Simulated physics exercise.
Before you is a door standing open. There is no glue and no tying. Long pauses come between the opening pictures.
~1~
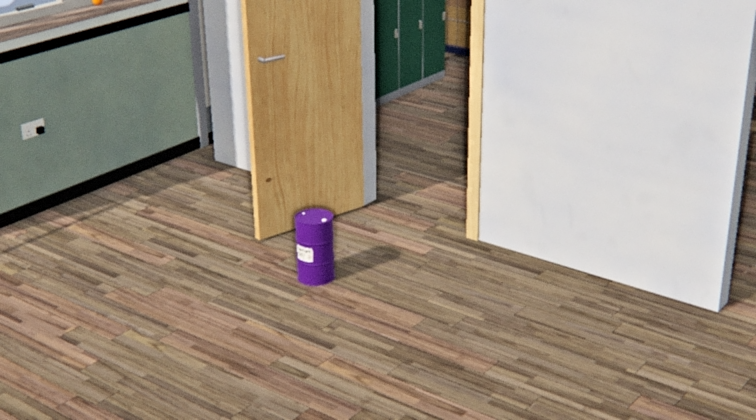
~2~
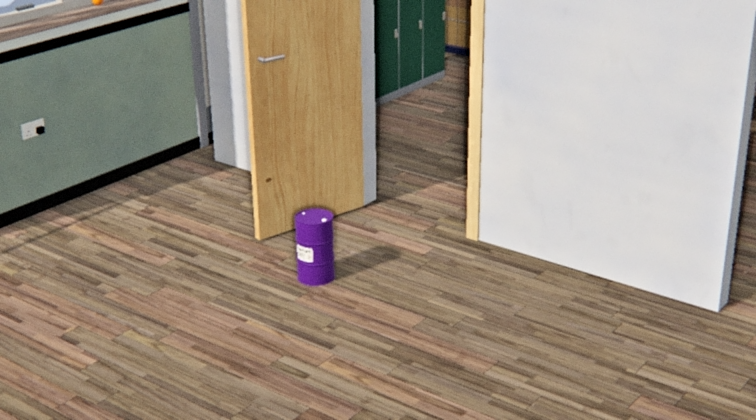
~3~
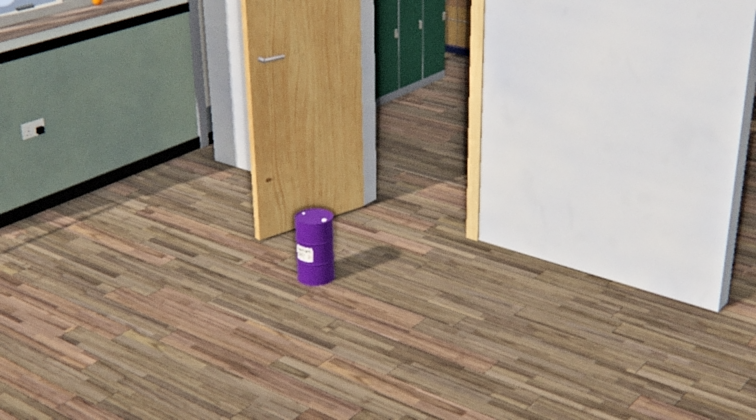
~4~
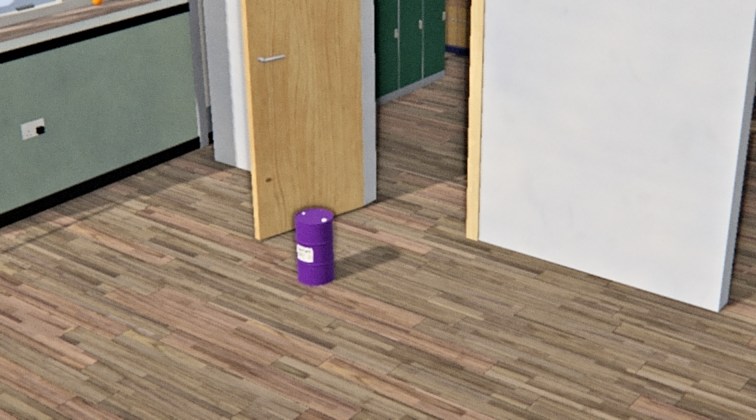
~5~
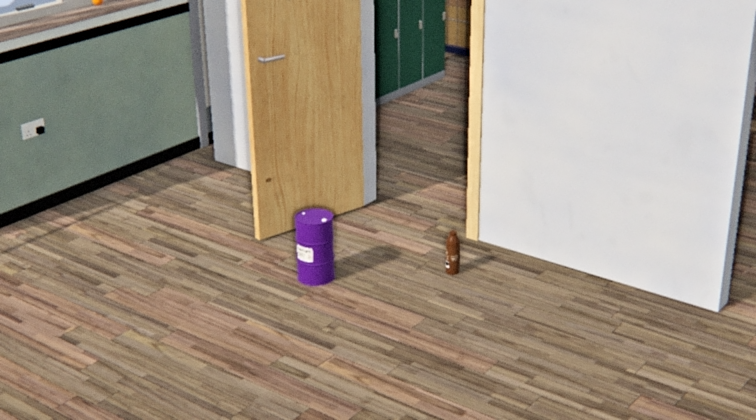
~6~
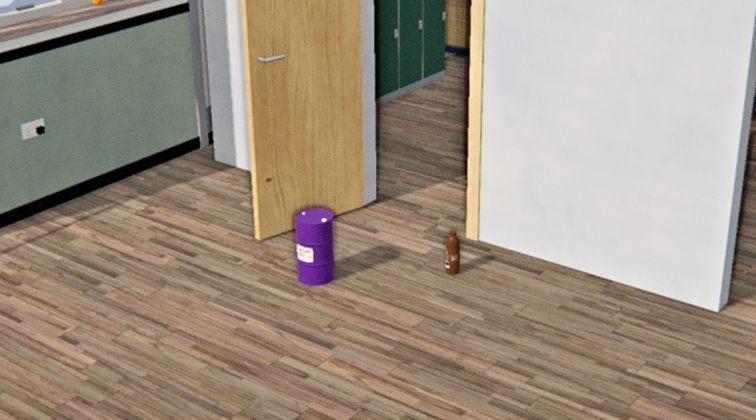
A purple canister stood still on the wooden floor in front of a wide-open door, and nothing moved until a small brown bottle suddenly appeared to its right, near the doorway.
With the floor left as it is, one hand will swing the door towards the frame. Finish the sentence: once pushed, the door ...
... meets the frame.
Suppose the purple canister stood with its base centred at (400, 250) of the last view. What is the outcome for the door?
Well, after that the door gets caught.
Then, 0.50 s later than the last frame, open by 89°.
Then, 1.00 s later than the last frame, open by 58°.
Then, 1.40 s later than the last frame, open by 33°.
Then, 1.70 s later than the last frame, open by 14°.
When it is over, open by 0°; both as before. End places, in pixels of the last picture, brown bottle near (453, 252).
